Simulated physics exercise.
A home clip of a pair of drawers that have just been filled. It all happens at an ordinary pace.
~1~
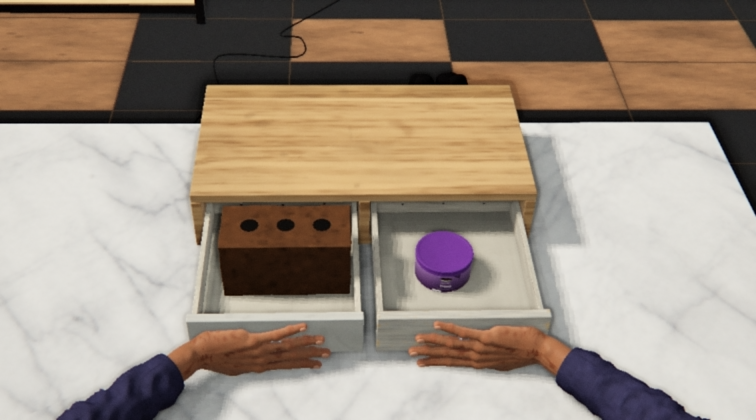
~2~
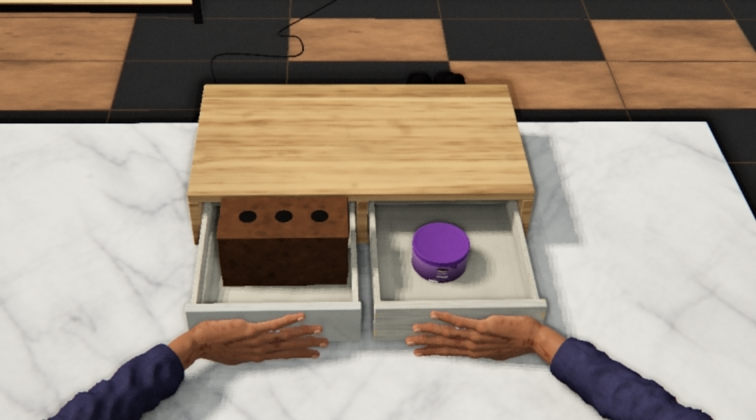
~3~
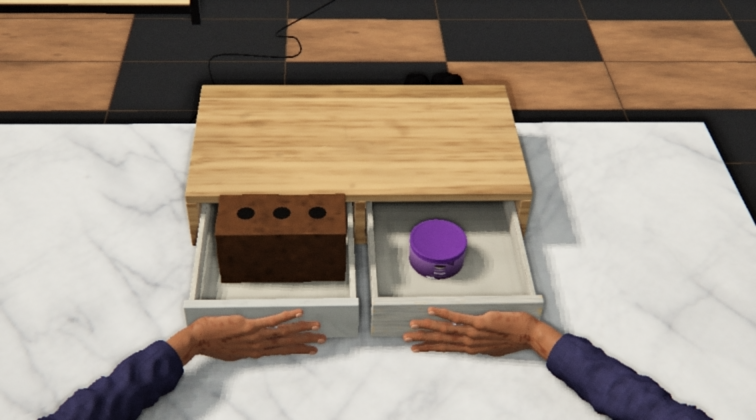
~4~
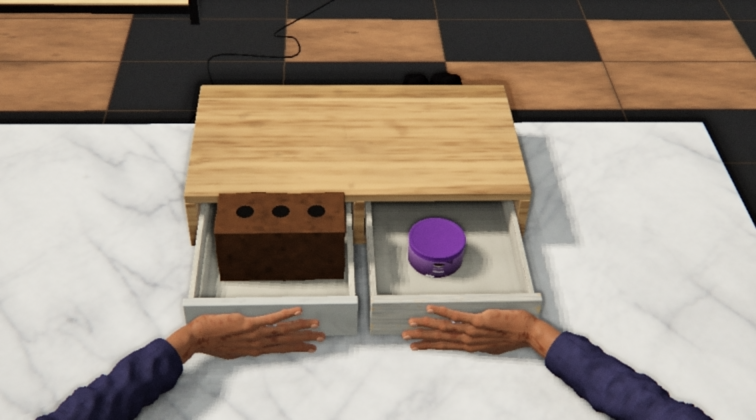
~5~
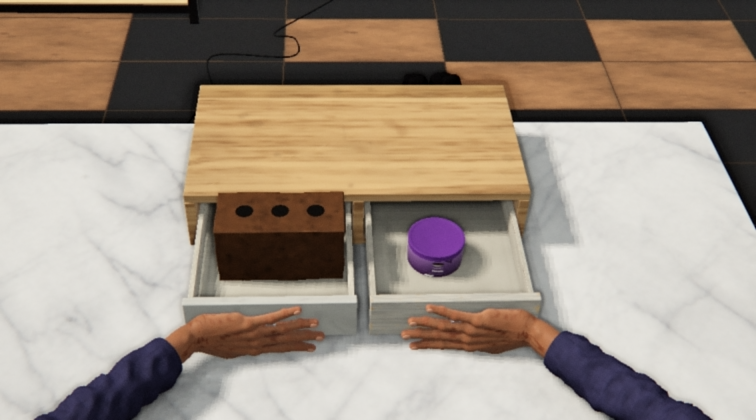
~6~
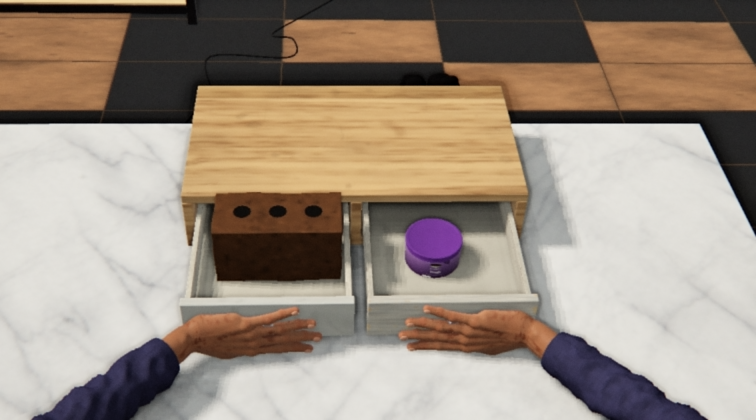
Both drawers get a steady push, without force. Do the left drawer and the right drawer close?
Outcome: The left drawer stays ajar; the right drawer shuts flush.
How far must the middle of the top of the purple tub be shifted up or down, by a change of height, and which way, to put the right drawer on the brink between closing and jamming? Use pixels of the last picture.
About 8 pixels up.
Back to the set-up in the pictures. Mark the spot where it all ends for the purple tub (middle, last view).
Around (421, 161).
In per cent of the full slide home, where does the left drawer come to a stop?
Near 15 in a hundred.
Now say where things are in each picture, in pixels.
Left drawer (279, 267) wide open; right drawer (453, 265) wide open; purple tub (444, 262), in the first picture.
Right drawer (450, 256) wide open; brown brick (285, 242), in the second picture.
Left drawer (276, 254) wide open; chest (357, 161), in the third picture.
Right drawer (446, 251) wide open; purple tub (436, 248), in the fourth picture.
Left drawer (274, 252) wide open; brown brick (281, 236), in the fifth picture.
Left drawer (272, 253) wide open; right drawer (443, 251) wide open; chest (353, 162), in the sixth picture.
Then, 0.44 s after the last picture, left drawer stopped, still ajar; right drawer starting in.
Then, 0.82 s after the last picture, left drawer starting in; right drawer about half in.
At rest, the left drawer will not close; the right drawer goes all the way in.
